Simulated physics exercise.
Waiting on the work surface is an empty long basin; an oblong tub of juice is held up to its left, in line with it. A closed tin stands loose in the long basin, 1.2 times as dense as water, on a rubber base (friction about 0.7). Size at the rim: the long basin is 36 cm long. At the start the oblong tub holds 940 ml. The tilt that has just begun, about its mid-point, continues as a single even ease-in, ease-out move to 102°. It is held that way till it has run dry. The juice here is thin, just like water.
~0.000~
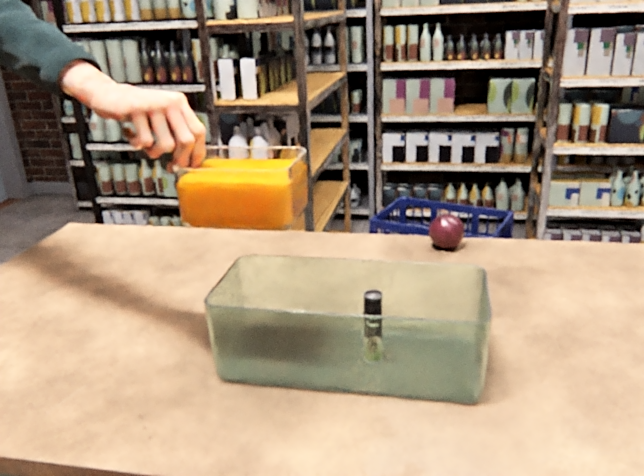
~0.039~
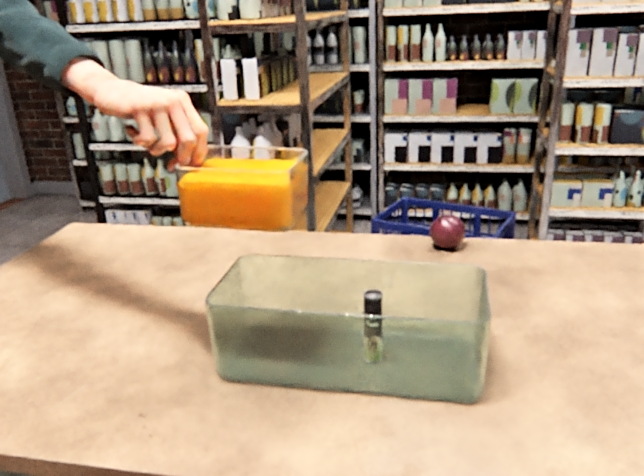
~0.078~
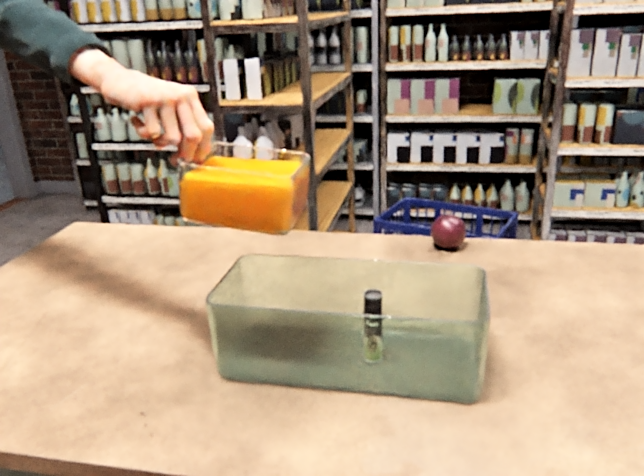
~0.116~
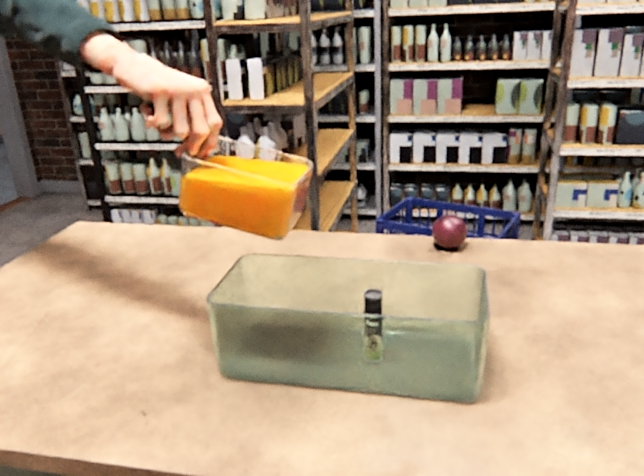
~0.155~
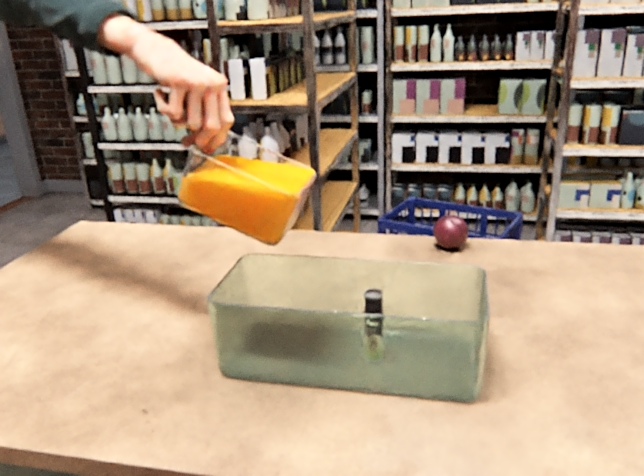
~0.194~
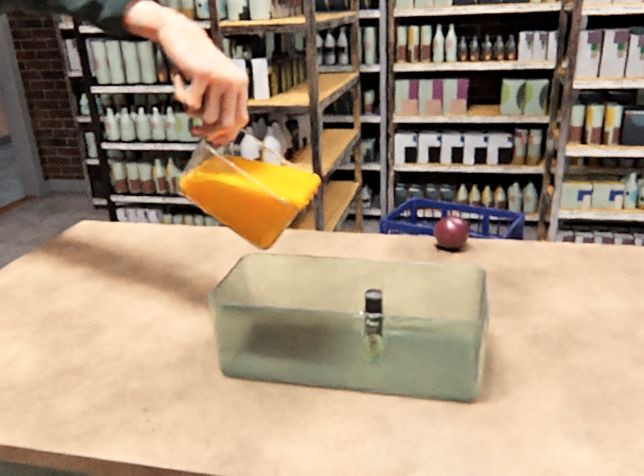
A hand holding a clear tub of orange juice tilted it gradually to the right, slowly and then more steeply, bringing the juice up to its lower rim above a long basin holding a small container.
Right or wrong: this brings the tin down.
Right, the tin comes down.
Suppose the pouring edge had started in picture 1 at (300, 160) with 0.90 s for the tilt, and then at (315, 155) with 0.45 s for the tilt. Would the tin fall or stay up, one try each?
Trial 1 - tin tips; trial 2 - tin tips.
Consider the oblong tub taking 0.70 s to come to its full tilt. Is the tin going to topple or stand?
Then the tin tumbles.
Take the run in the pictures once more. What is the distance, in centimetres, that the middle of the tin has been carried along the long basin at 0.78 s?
Roughly 4 cm.
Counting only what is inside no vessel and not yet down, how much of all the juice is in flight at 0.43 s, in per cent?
About 42 per cent.
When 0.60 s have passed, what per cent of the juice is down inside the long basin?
Roughly 88 percent of it.
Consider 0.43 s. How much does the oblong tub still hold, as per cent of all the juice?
Still held: Roughly 22 % of the total.
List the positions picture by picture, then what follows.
In the first picture, it leans 0°; its right rim is at (298, 160); the juice meets the walls at (193, 169) and (298, 170); the long basin's rim runs from (222, 279) to (488, 293); the tin's top is at (373, 297).
In the second picture, it leans 2°; its right rim is at (299, 162); the juice meets the walls at (195, 168) and (299, 171).
In the third picture, it leans 7°; its right rim is at (302, 167); the juice meets the walls at (197, 166) and (301, 173).
In the fourth picture, it leans 14°; its right rim is at (305, 175); the juice meets the walls at (198, 166) and (304, 175).
In the fifth picture, it leans 24°; its right rim is at (307, 186); the juice meets the walls at (200, 166) and (308, 181); 1 per cent is over the edge.
In the sixth picture, it leans 36°; its right rim is at (308, 198); the juice meets the walls at (200, 164) and (306, 187); 5 per cent is over the edge.
After 0.43 s the tilt is 99° and 22 per cent is still to pour; the tin stands where it began.
After 0.60 s the tilt is 102° and 5 per cent is still to pour; the tin stands 3 cm from where it began.
After 0.78 s the tilt is 102° and 1 per cent is still to pour; the tin stands 4 cm from where it began.
After 0.98 s the tilt is 102° and 0 per cent is still to pour; the tin leans 21°.
In the end the tin lies on its side.
